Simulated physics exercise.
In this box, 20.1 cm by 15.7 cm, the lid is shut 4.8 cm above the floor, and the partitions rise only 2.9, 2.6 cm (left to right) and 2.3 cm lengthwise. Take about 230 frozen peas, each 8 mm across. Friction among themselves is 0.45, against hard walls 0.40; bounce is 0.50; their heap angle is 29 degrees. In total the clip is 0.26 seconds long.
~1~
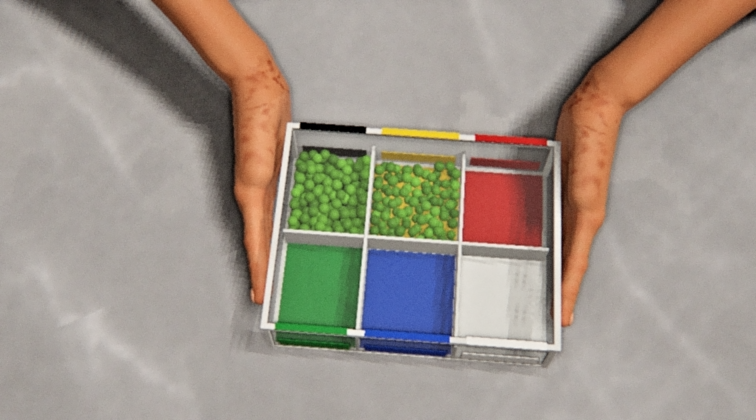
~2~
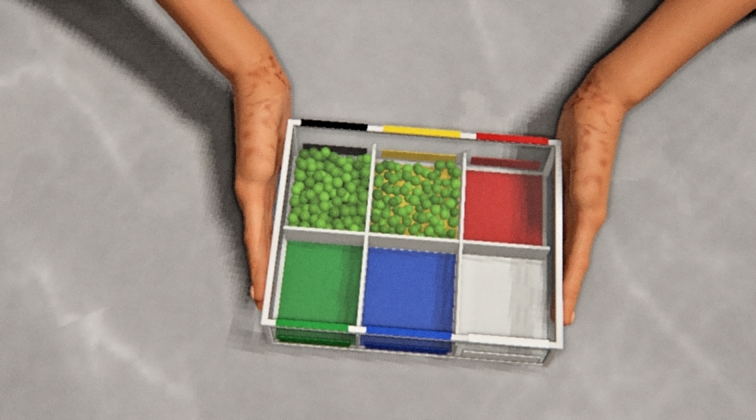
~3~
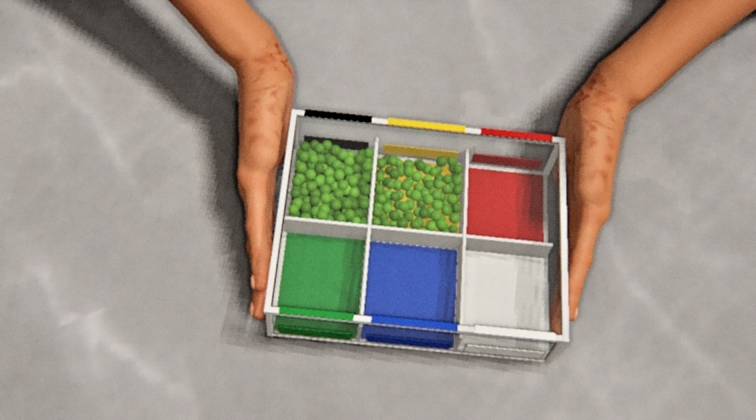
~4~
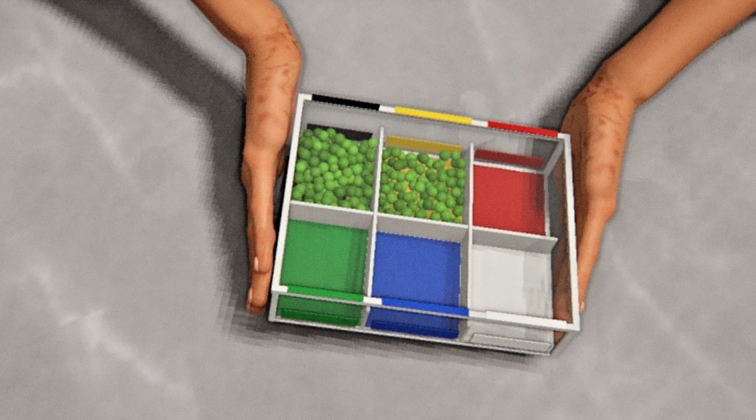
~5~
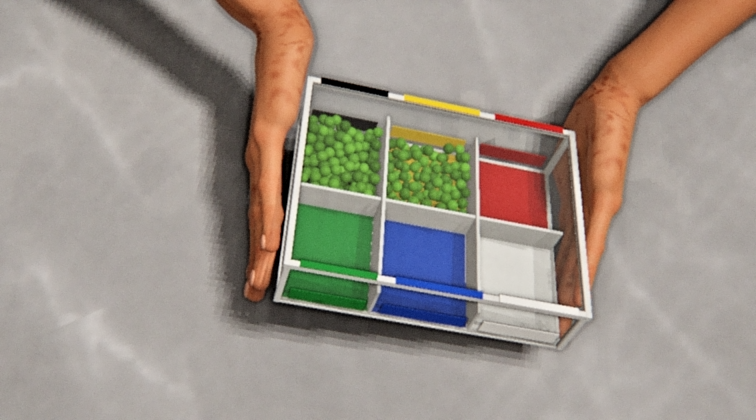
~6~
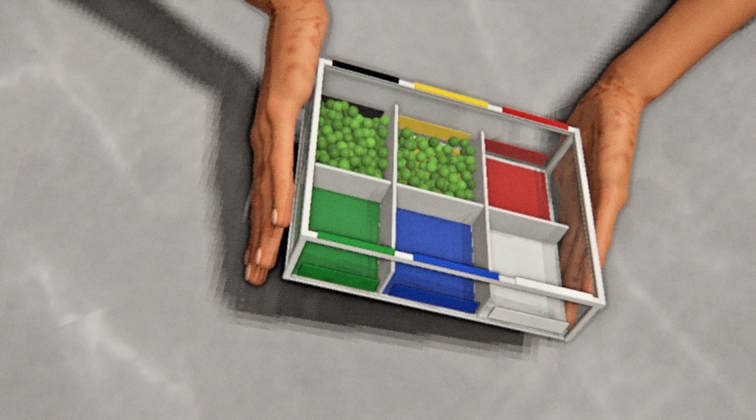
To begin with, two hands hold a clear, six-section box level over a grey marbled surface, with green peas in the black and yellow sections. The hands then steadily tilt the box toward its back right corner, while the peas stay in the same two sections and the other four remain empty.
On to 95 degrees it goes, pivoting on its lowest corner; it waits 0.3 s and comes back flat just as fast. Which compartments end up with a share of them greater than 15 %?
As I see it, red: Crosses the line; blue: Stays behind the line; green: Stays behind the line; yellow: Crosses the line; white: Stays behind the line; black: Crosses the line.
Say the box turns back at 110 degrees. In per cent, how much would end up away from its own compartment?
That works out to close to 50 percent.
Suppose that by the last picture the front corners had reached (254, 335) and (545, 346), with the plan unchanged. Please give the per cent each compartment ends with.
Each compartment ends with this per cent: Red 0, blue 0, green 75, yellow 5, white 0 and black 20.
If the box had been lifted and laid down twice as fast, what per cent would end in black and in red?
Then: Black 45, red 30.
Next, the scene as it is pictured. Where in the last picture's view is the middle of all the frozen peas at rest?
Roughly (424, 187).
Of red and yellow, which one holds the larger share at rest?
Red.
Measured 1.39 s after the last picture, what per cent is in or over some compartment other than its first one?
Some 40 per cent.
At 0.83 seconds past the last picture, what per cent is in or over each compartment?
In per cent: Red 25; blue 0; green 0; yellow 30; white 0; black 45.
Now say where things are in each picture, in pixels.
Box tilt 0 degrees, front corners at (267, 324) and (554, 346); yellow 45 %, black 55 %, in the first picture.
Box tilt 1 degrees, front corners at (268, 320) and (556, 344), in the second picture.
Box tilt 5 degrees, front corners at (271, 308) and (562, 337), lowest corner right back, in the third picture.
Box tilt 11 degrees, front corners at (278, 287) and (572, 326), lowest corner right back, in the fourth picture.
Box tilt 18 degrees, front corners at (290, 262) and (584, 314), lowest corner right back, in the fifth picture.
Box tilt 24 degrees, front corners at (307, 233) and (598, 300), lowest corner right back; yellow 45 %, black 55 %, in the sixth picture.
Then, 0.83 s after the last picture, tilt 95 degrees; red 25 %, yellow 30 %, black 45 %.
Then, 1.39 s after the last picture, tilt 49 degrees; red 35 %, yellow 20 %, black 45 %.
Then, 2.01 s after the last picture, tilt 0 degrees; red 35 %, yellow 20 %, black 40 %.
In the end, red 35 %, blue 0 %, green 0 %, yellow 20 %, white 0 %, black 40 %.
